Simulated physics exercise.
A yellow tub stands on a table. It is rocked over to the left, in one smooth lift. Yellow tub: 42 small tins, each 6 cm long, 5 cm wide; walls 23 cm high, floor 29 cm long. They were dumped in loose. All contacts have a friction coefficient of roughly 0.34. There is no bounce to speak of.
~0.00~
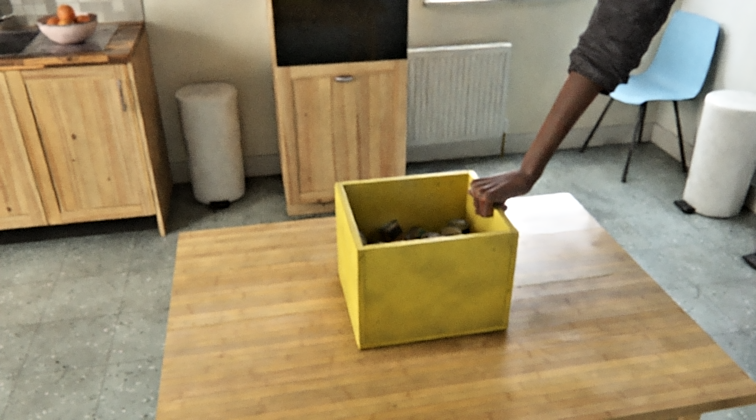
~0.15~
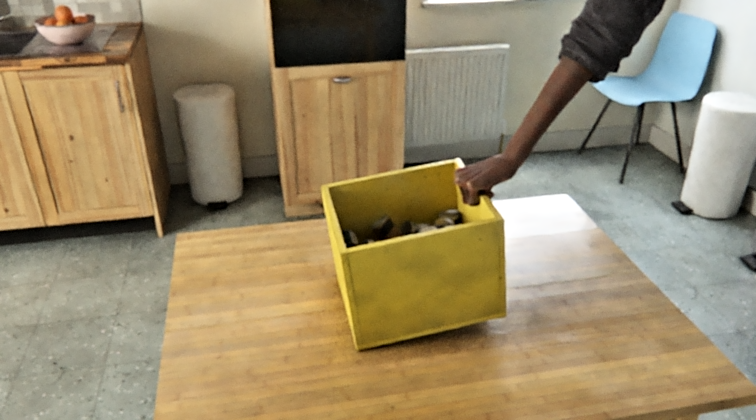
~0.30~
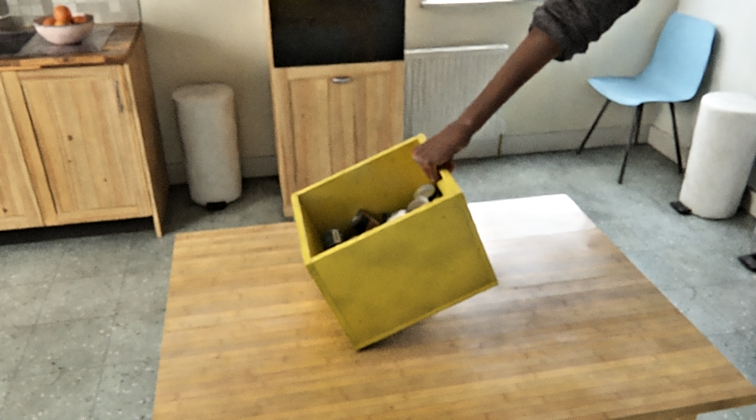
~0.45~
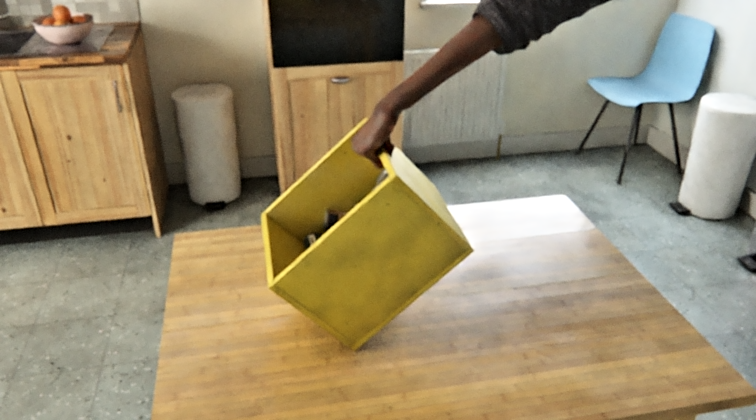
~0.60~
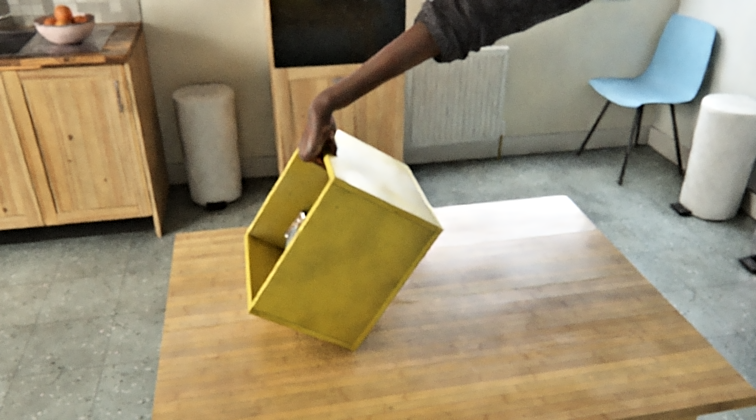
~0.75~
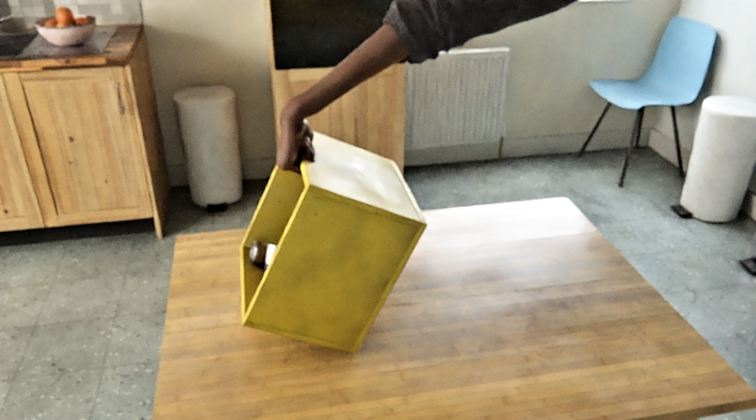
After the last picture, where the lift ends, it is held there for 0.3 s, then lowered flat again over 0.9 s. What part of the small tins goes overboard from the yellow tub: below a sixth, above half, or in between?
The yellow tub loses less than a sixth of its small tins.
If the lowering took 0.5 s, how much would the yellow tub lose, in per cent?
Then yellow tub 0 per cent.
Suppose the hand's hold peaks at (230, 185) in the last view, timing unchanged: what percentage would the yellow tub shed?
In that case yellow tub 40 per cent.
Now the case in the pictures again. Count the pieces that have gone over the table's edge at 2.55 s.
Some 0 pieces.
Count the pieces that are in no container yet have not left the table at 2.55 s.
About 1.
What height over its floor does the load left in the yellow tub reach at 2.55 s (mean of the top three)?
Some 16 cm.
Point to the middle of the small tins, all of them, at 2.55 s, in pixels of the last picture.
Around (405, 277).
After 1.04 s, tilt 64°; 1 of 42 out of the yellow tub.
After 1.40 s, tilt 42°; 1 of 42 out of the yellow tub.
After 1.90 s, tilt 1°; 1 of 42 out of the yellow tub.
When it is over (at 2.55 s), 1 of 42 out of the yellow tub. Asked share, 1 of 42, 2 per cent.
